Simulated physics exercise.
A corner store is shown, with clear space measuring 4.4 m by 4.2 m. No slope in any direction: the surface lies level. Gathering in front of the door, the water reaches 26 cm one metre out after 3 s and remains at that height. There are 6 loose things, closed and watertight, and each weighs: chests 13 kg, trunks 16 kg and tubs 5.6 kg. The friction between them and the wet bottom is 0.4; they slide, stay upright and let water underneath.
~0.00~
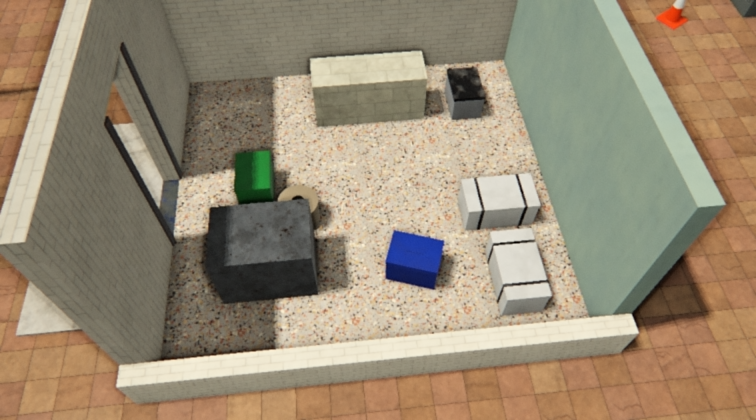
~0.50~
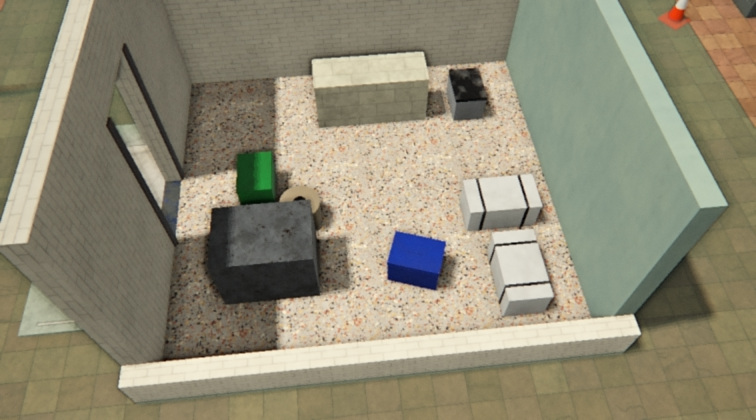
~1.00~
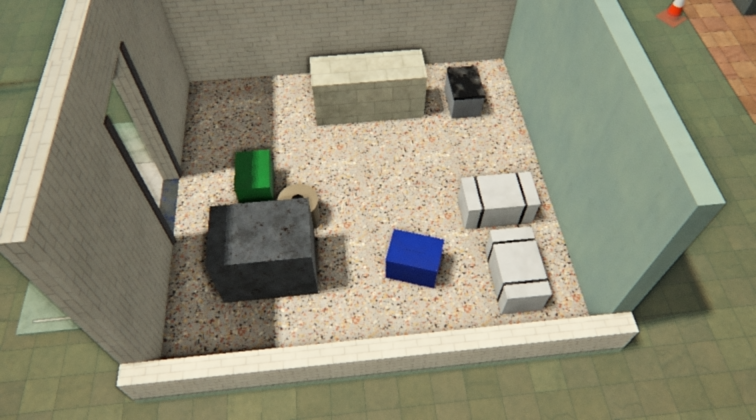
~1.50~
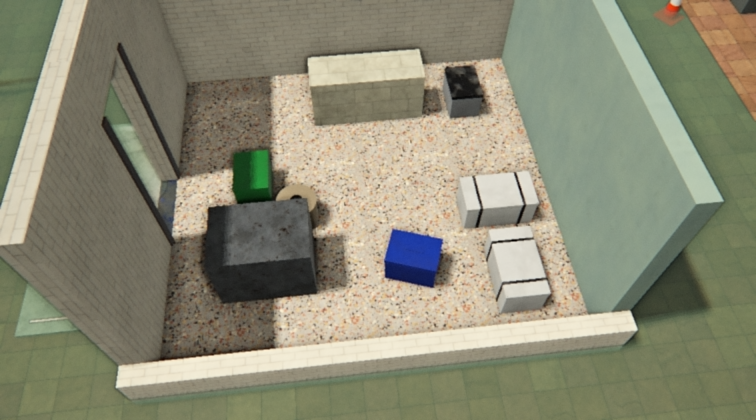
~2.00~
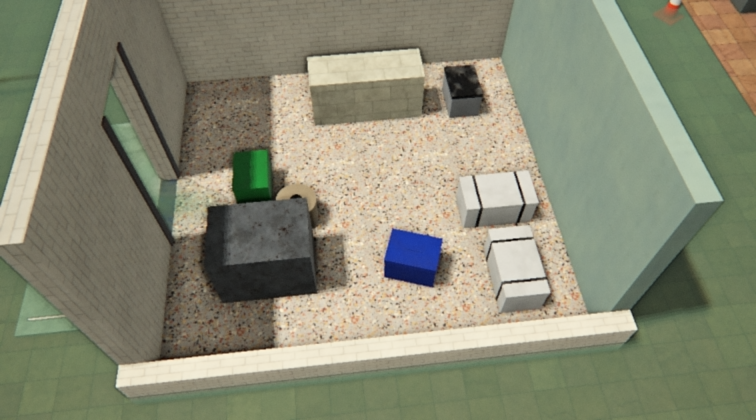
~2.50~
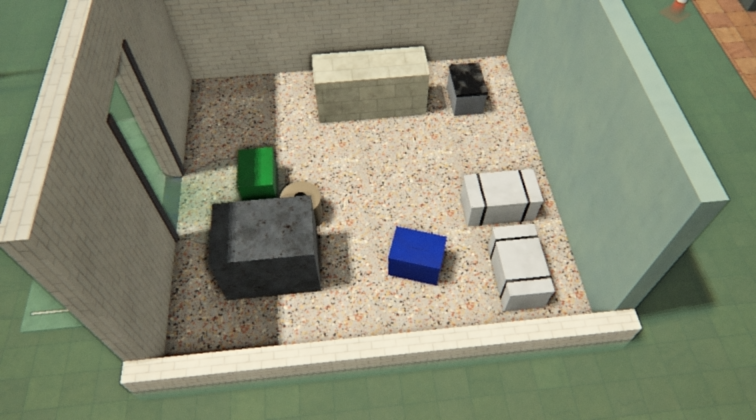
A roofless room with pale brick walls and a speckled floor is seen from high above, its right wall pale green. A large dark block sits lower left beside a green chest and a tan ring, with a blue chest near the centre, two strapped white boxes right, and a long pale block and small dark box behind. Greenish water spreads over the outside paving, then creeps in through the left doorway, while the objects stay put and the camera jitters slightly.
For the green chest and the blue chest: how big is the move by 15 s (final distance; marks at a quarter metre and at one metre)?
Green chest: A long trip; blue chest: A short shift.
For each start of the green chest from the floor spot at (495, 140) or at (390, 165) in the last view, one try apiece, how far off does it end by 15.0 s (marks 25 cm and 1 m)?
Run 1 - well off; run 2 - well off.
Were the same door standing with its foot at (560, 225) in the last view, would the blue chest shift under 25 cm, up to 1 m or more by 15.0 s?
The blue chest drifts well away.
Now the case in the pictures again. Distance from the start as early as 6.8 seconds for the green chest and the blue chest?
About 300 cm and 0 cm, respectively.
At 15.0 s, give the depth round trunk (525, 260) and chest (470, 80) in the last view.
About 13 and 11 cm.
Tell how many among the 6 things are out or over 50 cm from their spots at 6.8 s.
Tally: 3.
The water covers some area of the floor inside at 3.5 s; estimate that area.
About 4.5 m2.
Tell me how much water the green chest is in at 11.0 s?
Around 12 cm.
After 3.5 s the green chest is near (321, 152), 0.8 m from its start, aground; the blue chest is near (418, 247), 0.0 m from its start, aground; 0 afloat.
After 6.8 s the green chest is near (495, 80), 3.2 m from its start, afloat; the blue chest is near (418, 247), 0.0 m from its start, aground; 4 afloat.
After 11.0 s the green chest is near (464, 76), 2.9 m from its start, afloat; the blue chest is near (413, 221), 0.3 m from its start, afloat; 6 afloat.
After 15.0 s the green chest is near (438, 51), 2.9 m from its start, afloat; the blue chest is near (467, 252), 0.5 m from its start, afloat; 6 afloat.
